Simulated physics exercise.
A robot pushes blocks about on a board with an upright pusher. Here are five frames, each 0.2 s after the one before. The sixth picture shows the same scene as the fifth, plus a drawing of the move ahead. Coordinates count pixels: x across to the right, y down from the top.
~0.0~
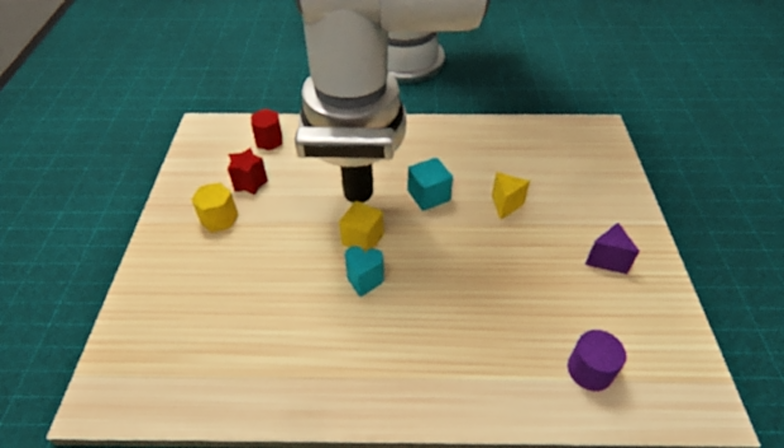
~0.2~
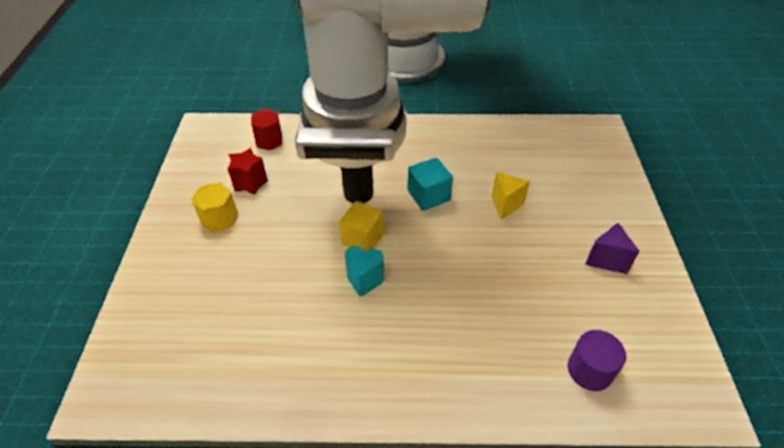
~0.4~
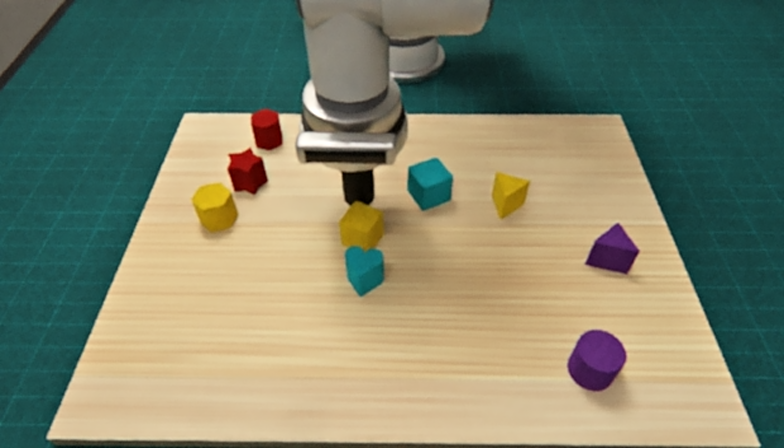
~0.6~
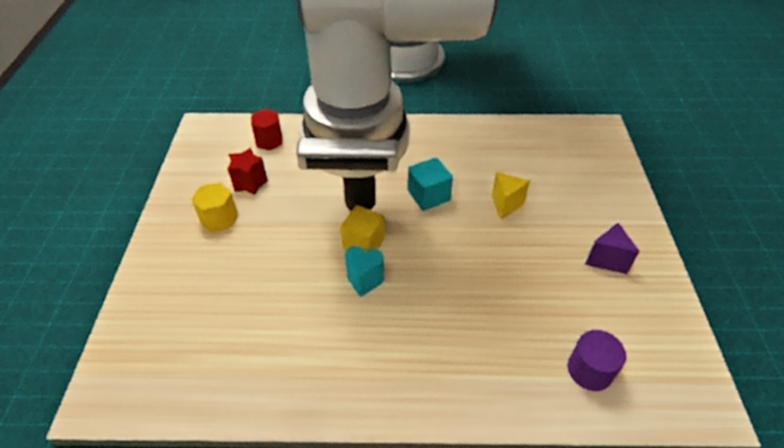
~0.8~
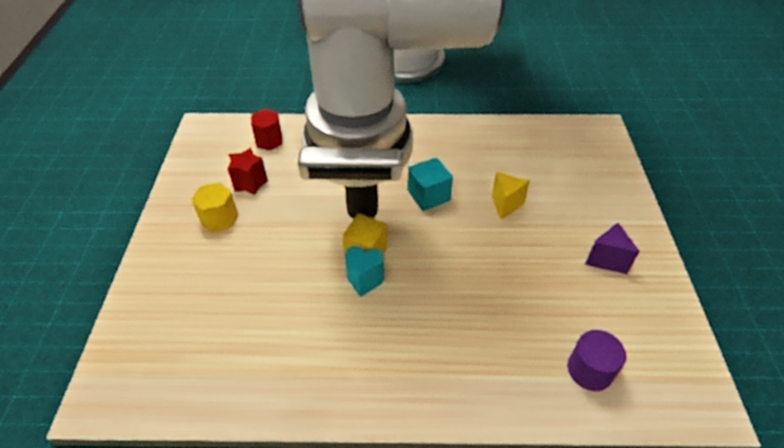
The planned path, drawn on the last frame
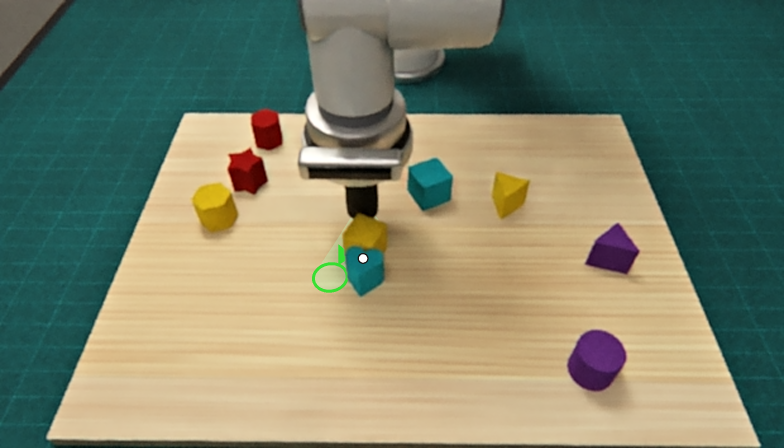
A robot arm's dark, upright pusher rests just behind a yellow block on a wooden board, with red, turquoise, purple and other yellow pieces spread around it. The pusher then creeps forward, nudging the yellow block slightly toward the turquoise heart, while the other pieces stay still.
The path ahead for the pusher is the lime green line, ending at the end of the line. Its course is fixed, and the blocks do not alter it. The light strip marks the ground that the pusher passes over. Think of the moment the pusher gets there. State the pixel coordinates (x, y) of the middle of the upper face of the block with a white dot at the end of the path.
When the path ends, it will be at (387, 291).
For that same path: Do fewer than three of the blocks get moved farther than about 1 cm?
Going by the path, yes.
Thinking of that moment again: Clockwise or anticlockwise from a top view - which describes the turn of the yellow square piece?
Looking down: Anticlockwise.
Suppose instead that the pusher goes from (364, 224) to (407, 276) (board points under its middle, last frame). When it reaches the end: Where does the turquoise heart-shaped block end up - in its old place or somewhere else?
Moved.
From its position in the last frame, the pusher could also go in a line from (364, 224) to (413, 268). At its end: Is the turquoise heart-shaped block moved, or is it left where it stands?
At the end, its place is different.
Drawn move, from (364, 224) to (330, 277); the dot is on the turquoise heart-shaped block.
What follows on the original path. Halfway along, pusher (347, 237); turquoise heart-shaped block (373, 278); yellow square piece (364, 250), turned 50° anticlockwise.
At the end, pusher (328, 265); turquoise heart-shaped block (387, 291); yellow square piece (359, 265), turned 90° anticlockwise; turquoise square piece still.
